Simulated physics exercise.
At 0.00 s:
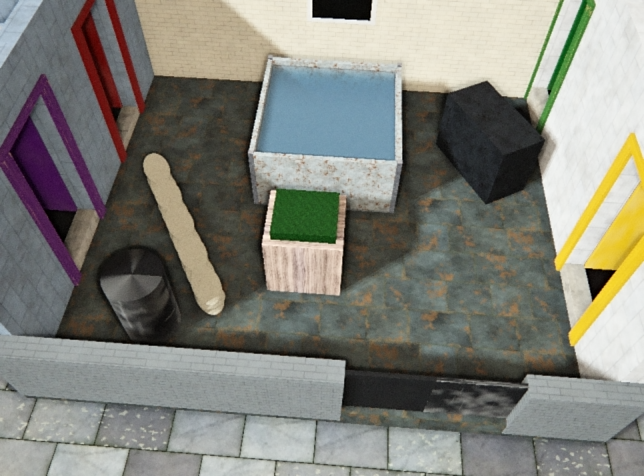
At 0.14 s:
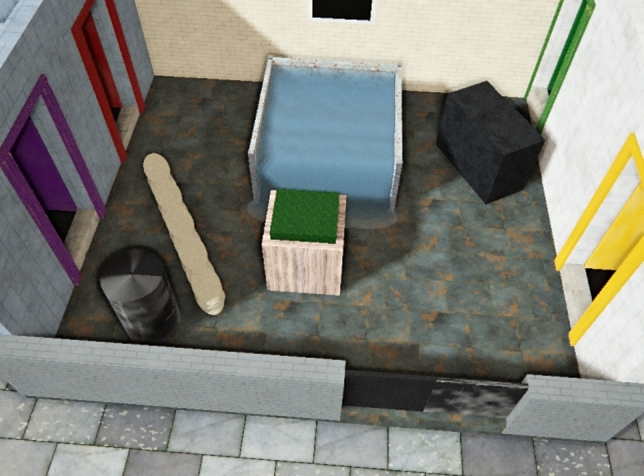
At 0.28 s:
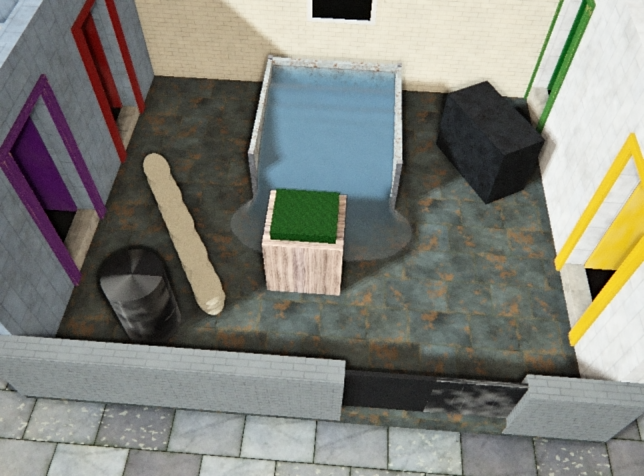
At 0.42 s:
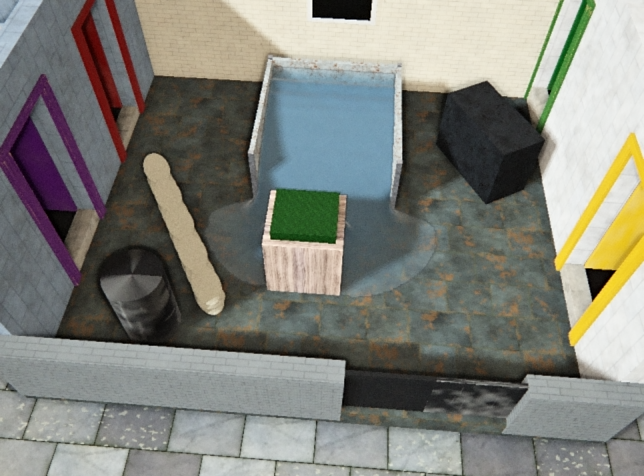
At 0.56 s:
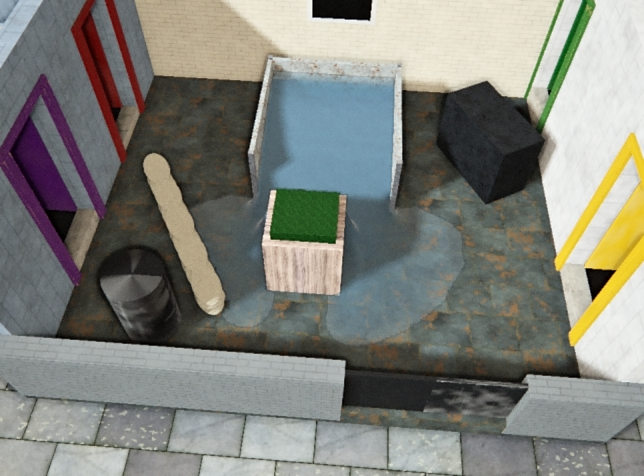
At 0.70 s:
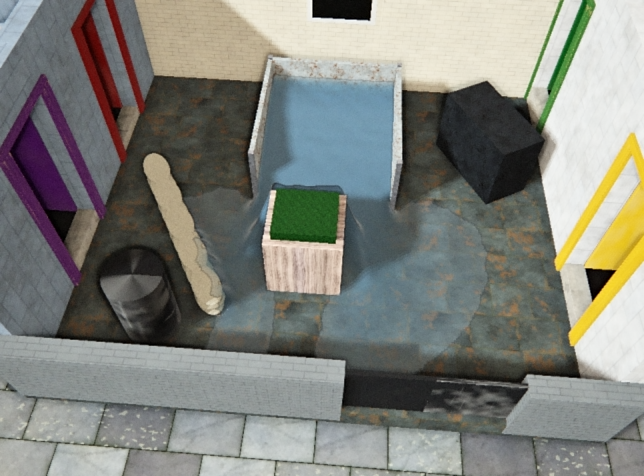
At the start, still water fills a raised tank against the back wall of a courtyard with coloured doorways. The tank's front side gives way, and water pours out around the grass-topped block before it. The shallow sheet then spreads forward and sideways across the dark floor, while the tank's level drops.
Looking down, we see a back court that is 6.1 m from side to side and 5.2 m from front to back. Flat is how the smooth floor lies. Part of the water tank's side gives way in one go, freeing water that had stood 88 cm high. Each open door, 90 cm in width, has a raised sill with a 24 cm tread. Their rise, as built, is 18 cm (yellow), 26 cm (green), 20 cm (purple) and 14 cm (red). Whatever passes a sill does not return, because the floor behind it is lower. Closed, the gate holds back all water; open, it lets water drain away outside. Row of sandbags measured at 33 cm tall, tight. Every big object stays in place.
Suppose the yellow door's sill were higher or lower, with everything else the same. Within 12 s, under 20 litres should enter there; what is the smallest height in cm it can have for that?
Around 22 cm.
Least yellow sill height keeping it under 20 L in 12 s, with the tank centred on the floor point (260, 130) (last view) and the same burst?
A height near 22 cm.
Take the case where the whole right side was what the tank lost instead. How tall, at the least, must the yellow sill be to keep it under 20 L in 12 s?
With that break, close to 23 cm.
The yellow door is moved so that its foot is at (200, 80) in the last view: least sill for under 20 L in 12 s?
About 11.0 cm.
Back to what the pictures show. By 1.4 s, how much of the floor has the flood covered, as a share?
Near 45 per cent of the open floor.
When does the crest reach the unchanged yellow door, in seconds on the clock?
Approximately 2.4 s.
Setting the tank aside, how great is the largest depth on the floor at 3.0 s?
Up to some 31 centimetres, I'd say.
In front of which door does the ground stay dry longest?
Final door: Green.
After 1.4 s water covers 45 % of the floor, deepest (54 cm) near (313, 233); 1 cm at the yellow door, 0 litres in over its 18 cm sill.
After 3.0 s water covers 75 % of the floor, deepest (31 cm) near (557, 408); 24 cm at the yellow door, 34 litres in over its 18 cm sill.
After 12.0 s water covers 95 % of the floor, deepest (15 cm) near (574, 409); 9 cm at the yellow door, 46 litres in over its 18 cm sill.
At the yellow door as built, the water arrived by 1.4 s and peaked near 29 cm at 2.4 s.
Run again over the same 12 s with other heights there, 50 litres in over 17.5 cm, 12 litres over 24 cm. The limit of 20 litres is kept from about 22 cm up.
